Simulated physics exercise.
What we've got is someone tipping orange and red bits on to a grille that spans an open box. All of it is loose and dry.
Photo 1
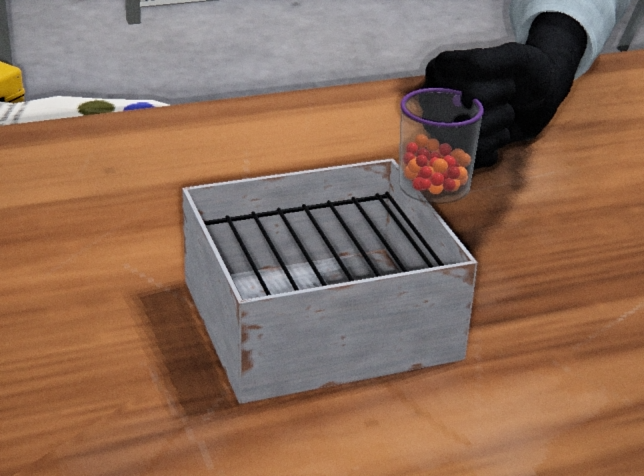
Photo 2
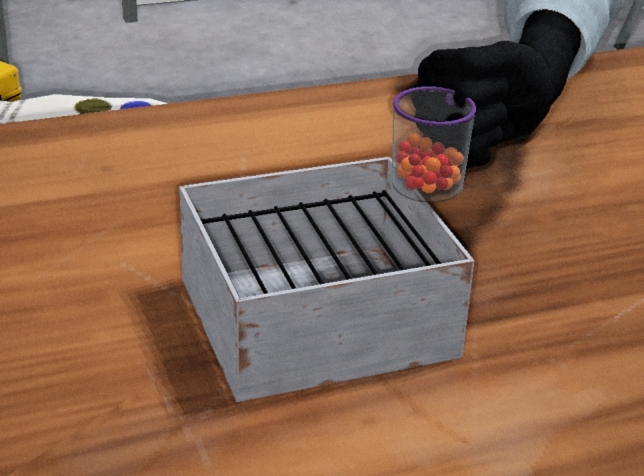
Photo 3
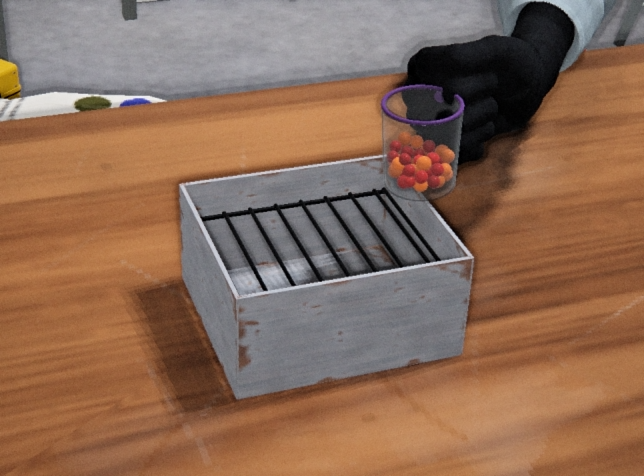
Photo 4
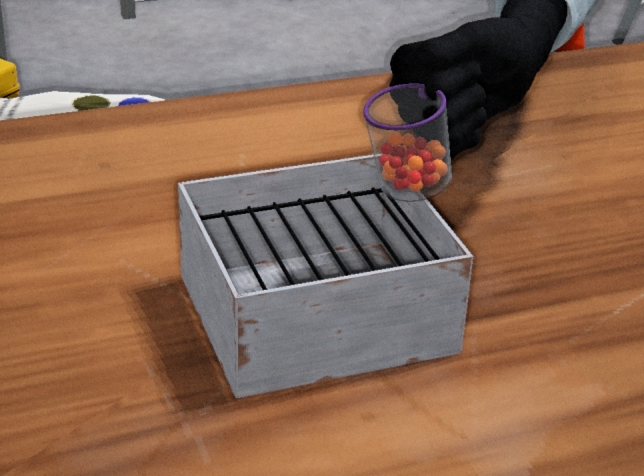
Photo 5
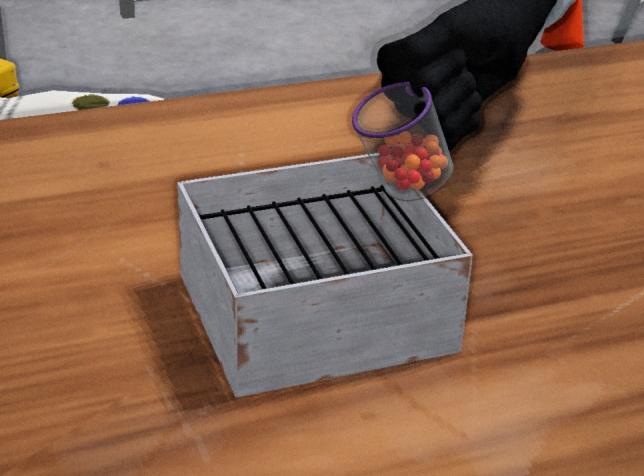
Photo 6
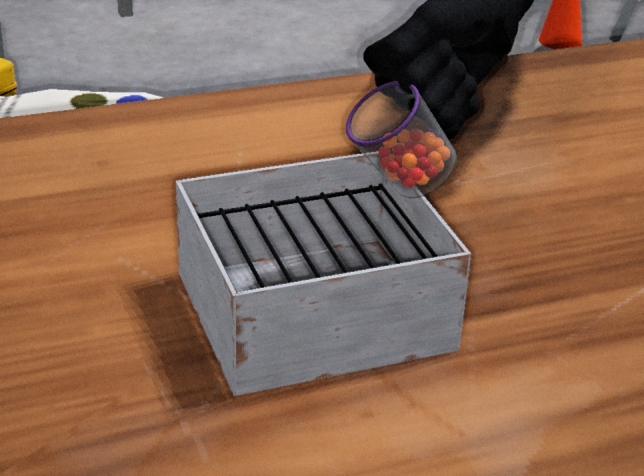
On a wooden table, a black-gloved hand moved a clear cup of orange and red balls slightly left by an open grey box with a wire rack, then steadily tilted it leftward over the box's edge.
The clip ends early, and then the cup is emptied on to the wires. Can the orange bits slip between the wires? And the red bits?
For orange: Through the grille. Red: Through the grille.
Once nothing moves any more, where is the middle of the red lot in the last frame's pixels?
Near (264, 301).
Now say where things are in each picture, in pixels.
The first picture shows cup at (438, 147), upright; rack at (255, 269), 10 wires across; orange wooden balls at (428, 168), narrower than the gaps; red sweets at (436, 164), narrower than the gaps.
The second picture shows cup at (431, 146), upright; red ones at (428, 162).
The third picture shows cup at (421, 144), tipped 3°; orange ones at (412, 166).
The fourth picture shows cup at (410, 144), tipped 13°; red ones at (412, 160).
The fifth picture shows cup at (405, 144), tipped 24°; orange ones at (407, 163).
The sixth picture shows cup at (404, 142), tipped 35°; rack at (249, 261); orange ones at (410, 160); red ones at (410, 155).
Then, 0.27 s after the last picture, orange ones, all in the cup; red ones, all in the cup.
Then, 0.62 s after the last picture, orange ones, all in the cup; red ones, all in the cup.
Then, 0.99 s after the last picture, orange ones, about a third in the cup, about a third on or over the wires, about a quarter under the rack; red ones, about half in the cup, about a quarter on or over the wires, about a quarter under the rack.
At rest, orange ones, all under the rack; red ones, all under the rack.
